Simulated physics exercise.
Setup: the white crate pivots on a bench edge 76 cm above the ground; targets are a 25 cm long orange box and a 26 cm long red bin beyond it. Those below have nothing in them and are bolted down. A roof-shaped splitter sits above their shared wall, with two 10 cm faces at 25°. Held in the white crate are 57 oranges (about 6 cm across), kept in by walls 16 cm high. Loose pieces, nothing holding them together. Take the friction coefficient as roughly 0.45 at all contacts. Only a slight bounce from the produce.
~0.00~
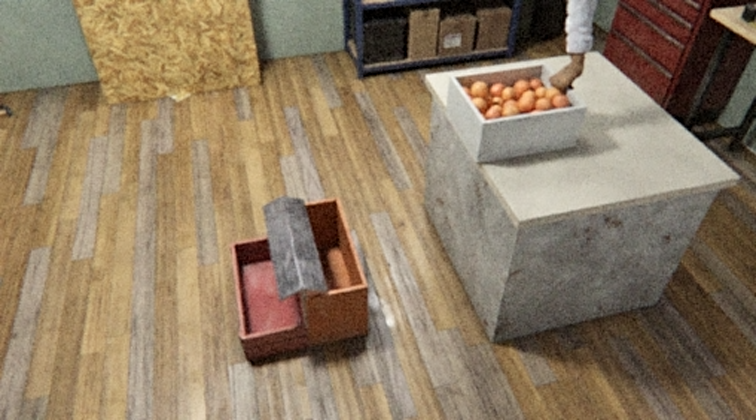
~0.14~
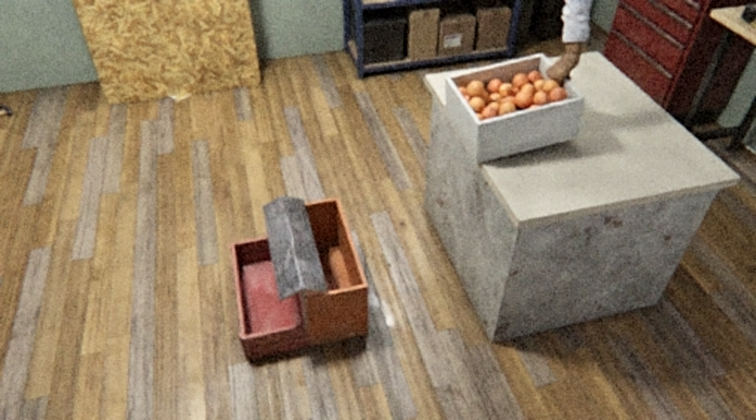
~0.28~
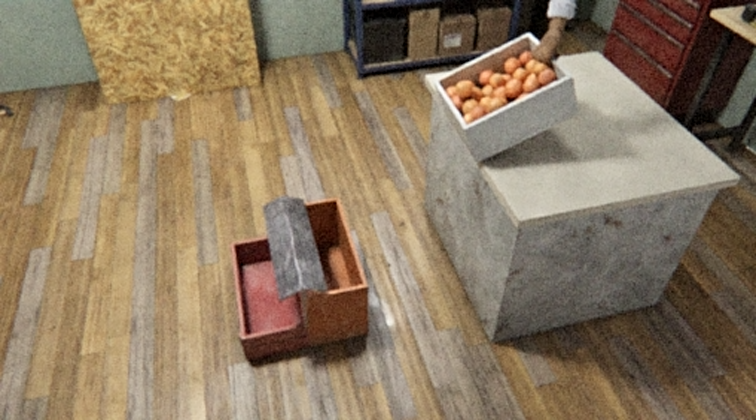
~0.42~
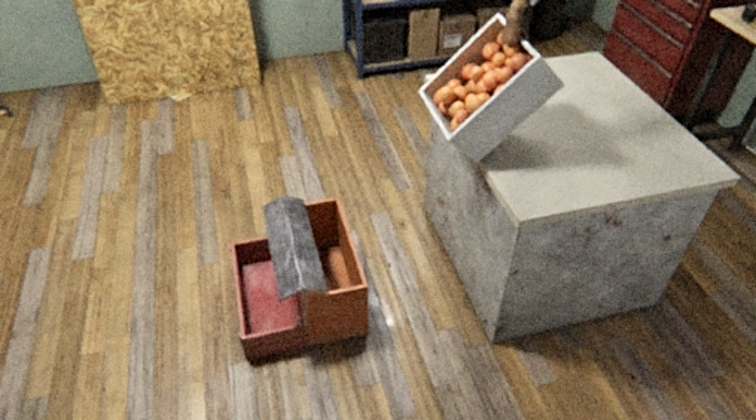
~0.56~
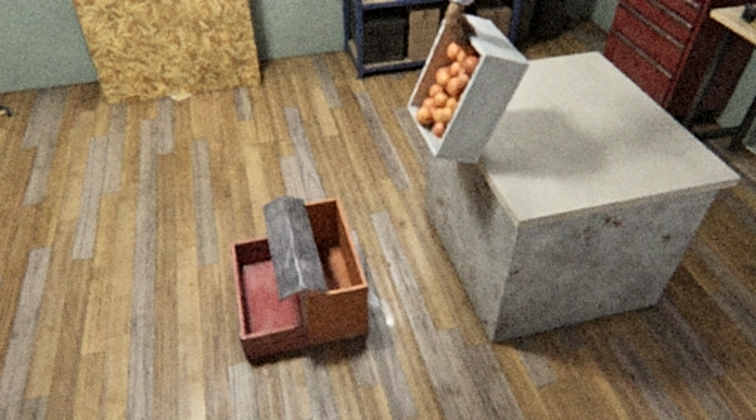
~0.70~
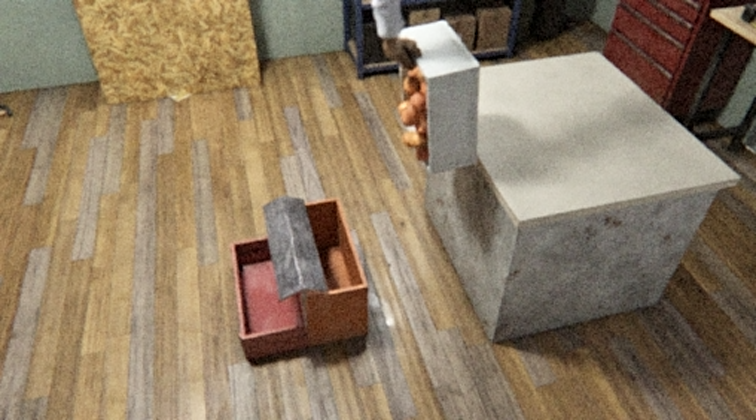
A white crate of oranges, gripped by a hand at its far side, tilts leftward on a pale grey bench until it stands on end with its open side facing left and a few oranges bulging at its mouth. A red box and an orange box with a dark ridged piece between them rest on the plank floor, left of centre. The workshop, with shelves and red drawers behind, is seen from above by a still camera.
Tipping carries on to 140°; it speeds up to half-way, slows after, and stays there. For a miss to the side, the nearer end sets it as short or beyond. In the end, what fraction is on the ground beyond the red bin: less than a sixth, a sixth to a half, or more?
Result: Under one in six of the load on the ground beyond the red bin.
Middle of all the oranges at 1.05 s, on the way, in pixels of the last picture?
Somewhere around pixel (366, 227) in the last view.
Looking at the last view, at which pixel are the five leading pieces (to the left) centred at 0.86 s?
Close to (358, 187) in the last view.
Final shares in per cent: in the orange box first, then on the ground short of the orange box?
Around 40 per cent and 60 per cent, in that order.
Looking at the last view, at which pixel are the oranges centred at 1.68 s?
I'd place it about (364, 281) in the last view.
After 0.86 s, tilt 121°; 31 still in the white crate and 26 in the air.
After 1.05 s, tilt 138°; 2 still in the white crate, 10 in the orange box, 3 on the ground short of the orange box and 42 in the air.
After 1.33 s, tilt 140°; 22 in the orange box, 30 on the ground short of the orange box and 5 in the air.
Final count (at 1.68 s), 23 in the orange box and 34 on the ground short of the orange box. Asked share, 0 of 57, 0 per cent.
